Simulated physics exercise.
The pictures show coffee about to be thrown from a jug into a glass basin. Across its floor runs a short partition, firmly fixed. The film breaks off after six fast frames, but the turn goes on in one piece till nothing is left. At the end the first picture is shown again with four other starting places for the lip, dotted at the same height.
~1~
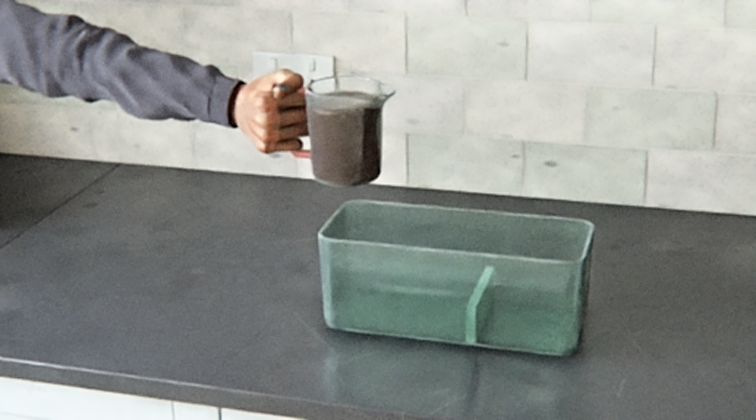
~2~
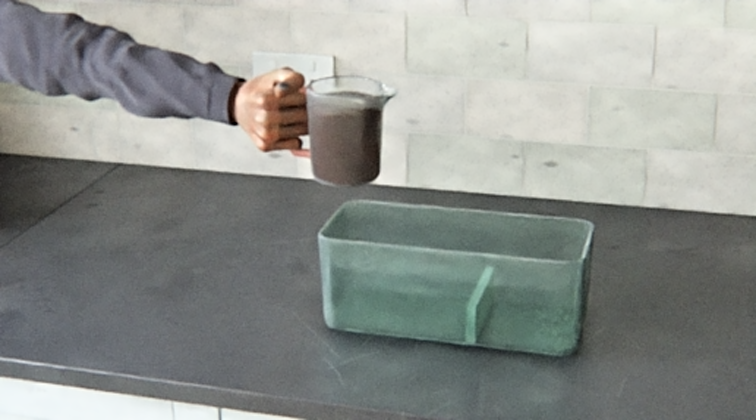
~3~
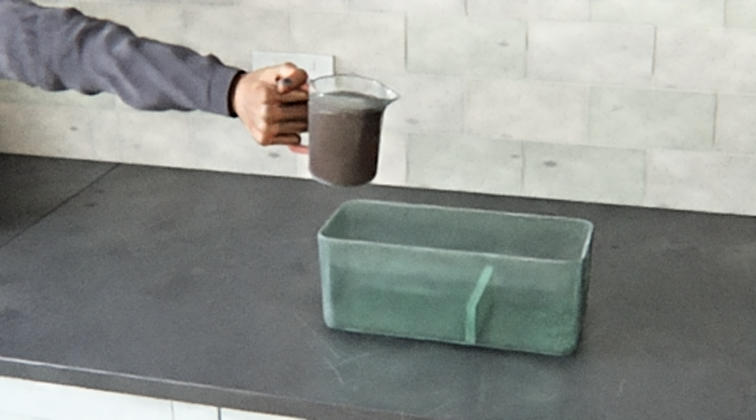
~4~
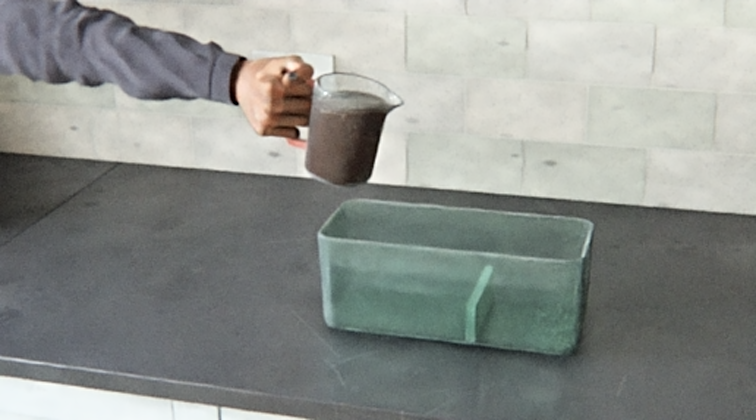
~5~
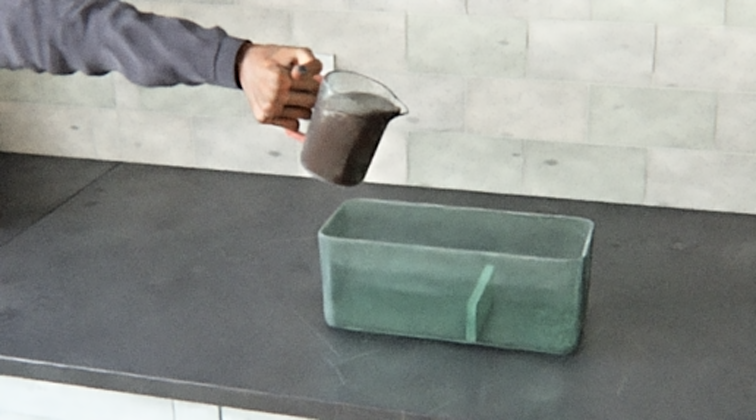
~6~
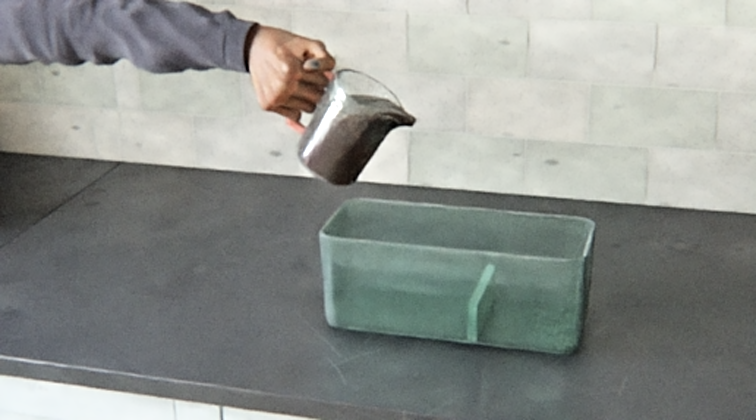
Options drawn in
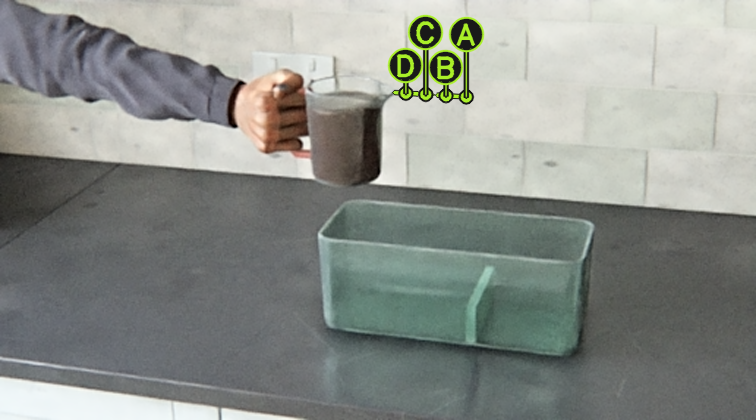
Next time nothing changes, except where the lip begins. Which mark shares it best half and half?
Use dot C.
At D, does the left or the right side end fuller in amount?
More ends on the left.
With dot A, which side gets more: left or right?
The right side.
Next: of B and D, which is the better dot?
B.
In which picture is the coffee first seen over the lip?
Picture 6.
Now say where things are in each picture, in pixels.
In the first picture, upright, lip at (394, 92); basin from (326, 324) to (578, 353); top of the wall at (482, 285); nothing has left yet.
In the second picture, upright, lip at (395, 94); nothing has left yet.
In the third picture, tipped about 6°, lip at (398, 97); nothing has left yet.
In the fourth picture, tipped about 12°, lip at (402, 103); nothing has left yet.
In the fifth picture, tipped about 21°, lip at (407, 112); nothing has left yet.
In the sixth picture, tipped about 32°, lip at (411, 124); coffee is over the lip, down to (411, 124).
On the marked copy, A at (466, 96); B at (445, 95); C at (425, 94); D at (405, 93).
With A, about 5 % ends left of the wall and 94 % right of it.
With B, about 14 % ends left of the wall and 85 % right of it.
With C, about 55 % ends left of the wall and 45 % right of it.
With D, about 93 % ends left of the wall and 4 % right of it.
